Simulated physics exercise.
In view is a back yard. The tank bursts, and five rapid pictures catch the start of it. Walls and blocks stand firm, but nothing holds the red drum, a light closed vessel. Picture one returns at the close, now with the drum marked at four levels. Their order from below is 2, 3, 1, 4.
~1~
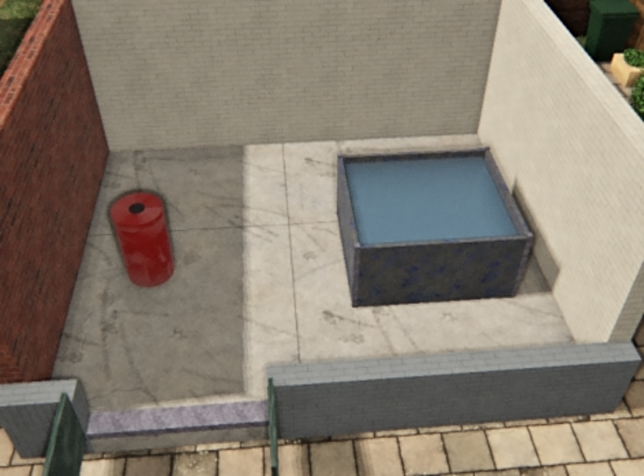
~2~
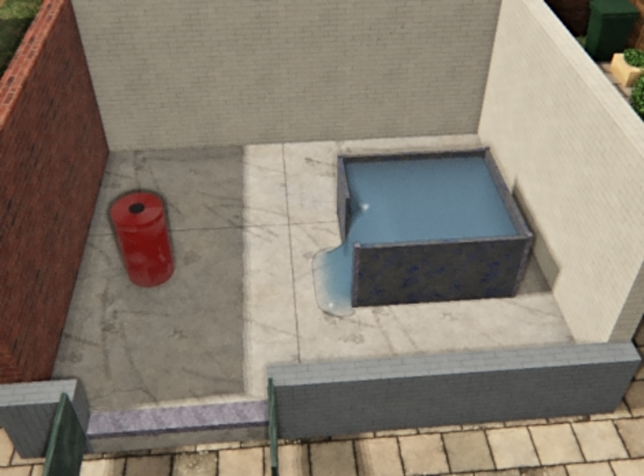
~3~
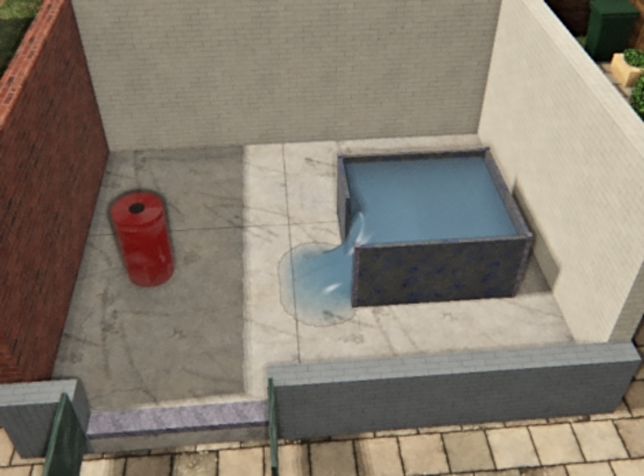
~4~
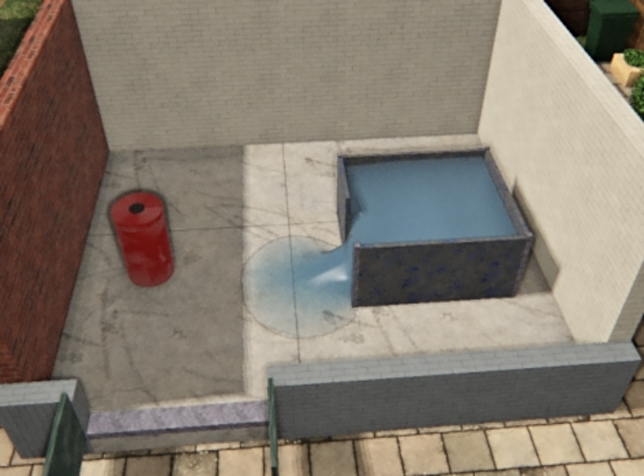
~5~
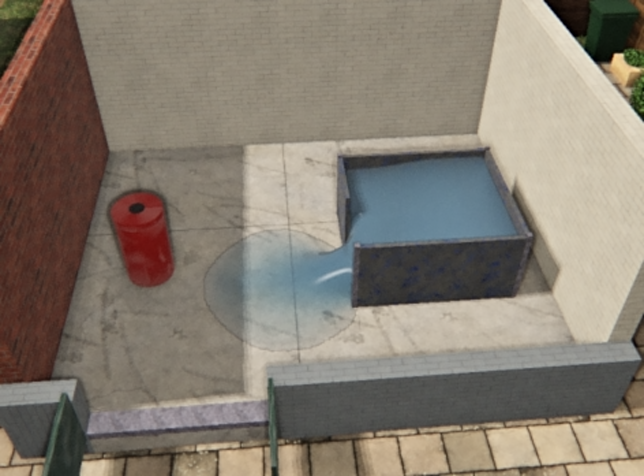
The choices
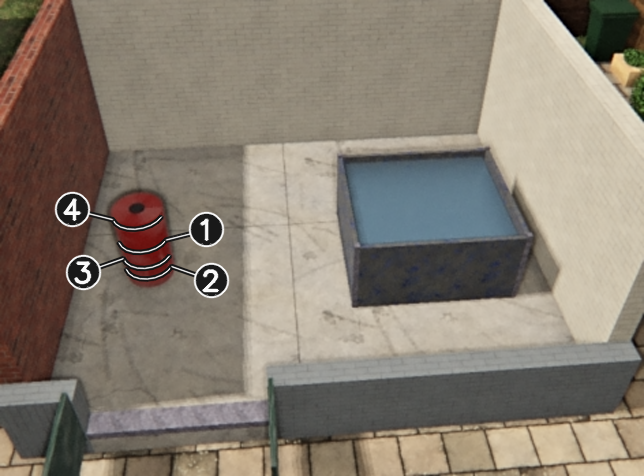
The video shows a walled back yard with a red drum on the left and a full tank of water on the right; water pours from the tank's left side and spreads leftward across the paved ground.
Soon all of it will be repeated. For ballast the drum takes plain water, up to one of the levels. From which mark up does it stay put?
The limit is 1.
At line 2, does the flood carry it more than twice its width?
Yes, it does.
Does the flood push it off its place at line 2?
Yes, it does.
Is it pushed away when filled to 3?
Yes.
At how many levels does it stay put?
Two.
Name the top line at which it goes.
3 it is.
On the marked copy, 1 at (140, 252); 2 at (147, 279); 3 at (144, 268); 4 at (135, 229); from the bottom up 2, 3, 1, 4.
With 1, it does not move.
With 2, it is pushed about 4 times its own width away.
With 3, it is pushed about half its own width away.
With 4, it does not move.
